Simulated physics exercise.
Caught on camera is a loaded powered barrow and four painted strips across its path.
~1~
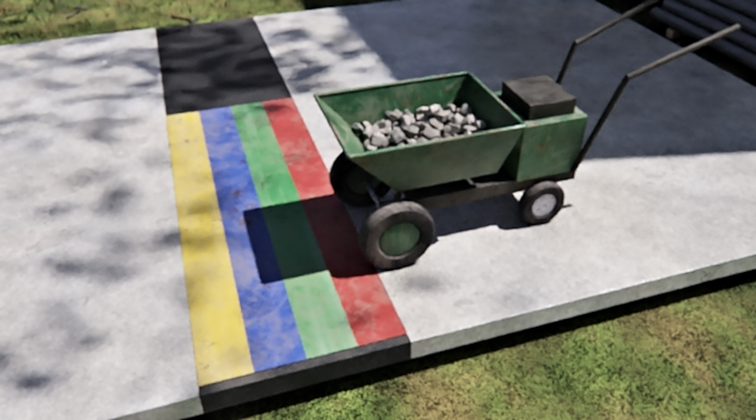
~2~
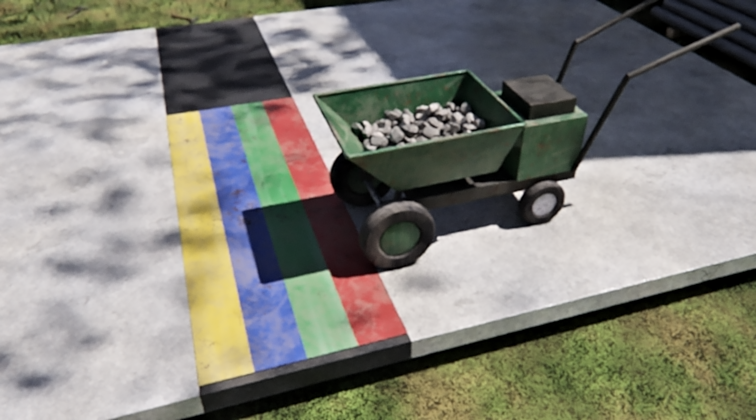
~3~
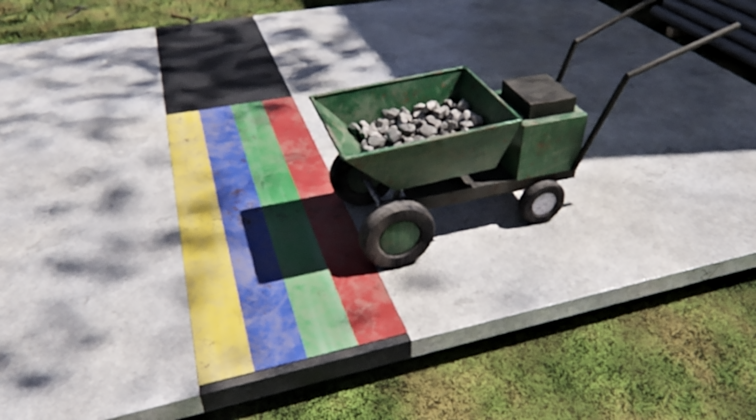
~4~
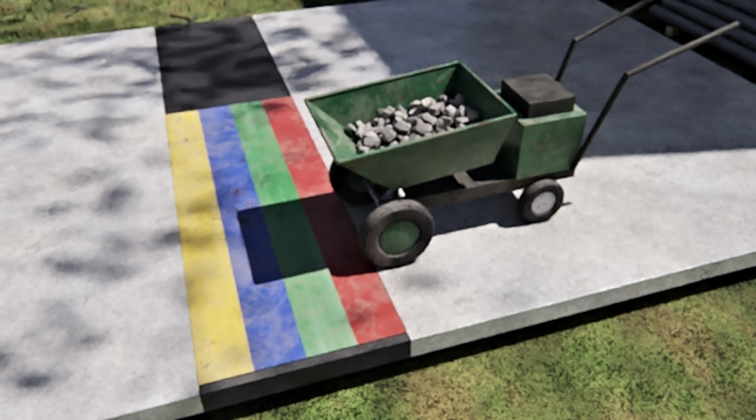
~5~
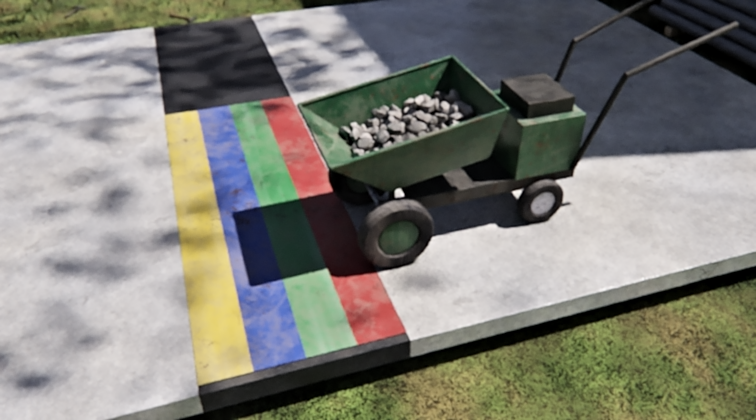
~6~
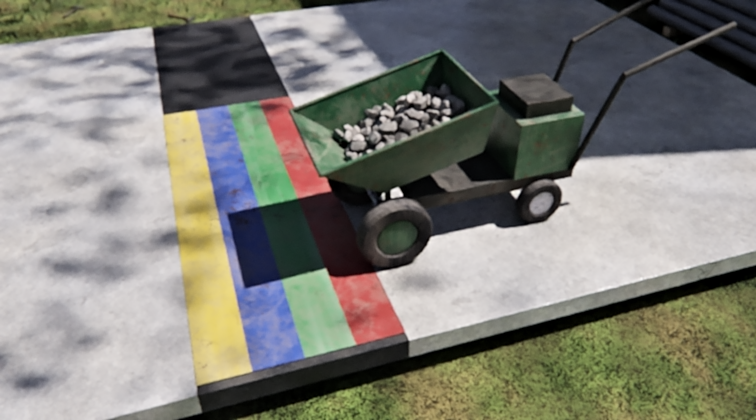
On a pale slab edged by grass, a green powered barrow loaded with grey stones stands beside yellow, blue, green and red painted strips, its skip level at first, then tilting gradually a little toward the left.
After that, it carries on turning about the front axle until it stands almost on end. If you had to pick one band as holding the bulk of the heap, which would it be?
I would pick blue.
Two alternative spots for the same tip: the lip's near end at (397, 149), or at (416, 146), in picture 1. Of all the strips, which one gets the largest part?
First place: The green one; second place: The green strip.
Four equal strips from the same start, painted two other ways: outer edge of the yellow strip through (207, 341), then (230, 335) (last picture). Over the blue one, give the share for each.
The first case gives around 30 %, the second around 20 %.
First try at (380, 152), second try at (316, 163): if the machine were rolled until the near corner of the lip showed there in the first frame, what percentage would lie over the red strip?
The first gives 0 %, the second 0 %.
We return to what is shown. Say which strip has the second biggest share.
Next in line comes yellow.
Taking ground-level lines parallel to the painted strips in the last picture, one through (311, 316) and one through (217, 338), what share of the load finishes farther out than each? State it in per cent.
Estimate, first then second: 70 %, 10 %.
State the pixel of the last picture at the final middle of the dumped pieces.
Roughly pixel (237, 252).
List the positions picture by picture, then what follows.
In the first frame, lip of the skip (349, 157), level; top of the load (432, 134), broken stones; red strip (365, 300); green strip (318, 311); blue strip (270, 322); yellow strip (219, 334).
In the second frame, lip of the skip (348, 158), level; top of the load (431, 133).
In the third frame, lip of the skip (344, 159), tipped barely; top of the load (443, 127).
In the fourth frame, lip of the skip (338, 163), tipped a little; top of the load (446, 122).
In the fifth frame, lip of the skip (330, 168), tipped a little; top of the load (440, 119).
In the sixth frame, lip of the skip (321, 175), tipped a little; top of the load (440, 116); red strip (363, 299); green strip (316, 310); blue strip (268, 321); yellow strip (217, 334).
Just after the last frame, skip tipped steeply; every one in the skip.
A moment on, skip tipped right over; the larger part in the skip; just a few over the green strip; roughly a quarter over the blue strip; just a few over the yellow strip.
Further on, skip tipped right over; roughly a third in the skip; just a few over the green strip; roughly a third over the blue strip; roughly a quarter over the yellow strip; about a tenth off the paint.
When it is over, skip tipped right over; roughly a third in the skip; not one over the red strip; just a few over the green strip; roughly a third over the blue strip; roughly a quarter over the yellow strip; about a tenth off the paint.
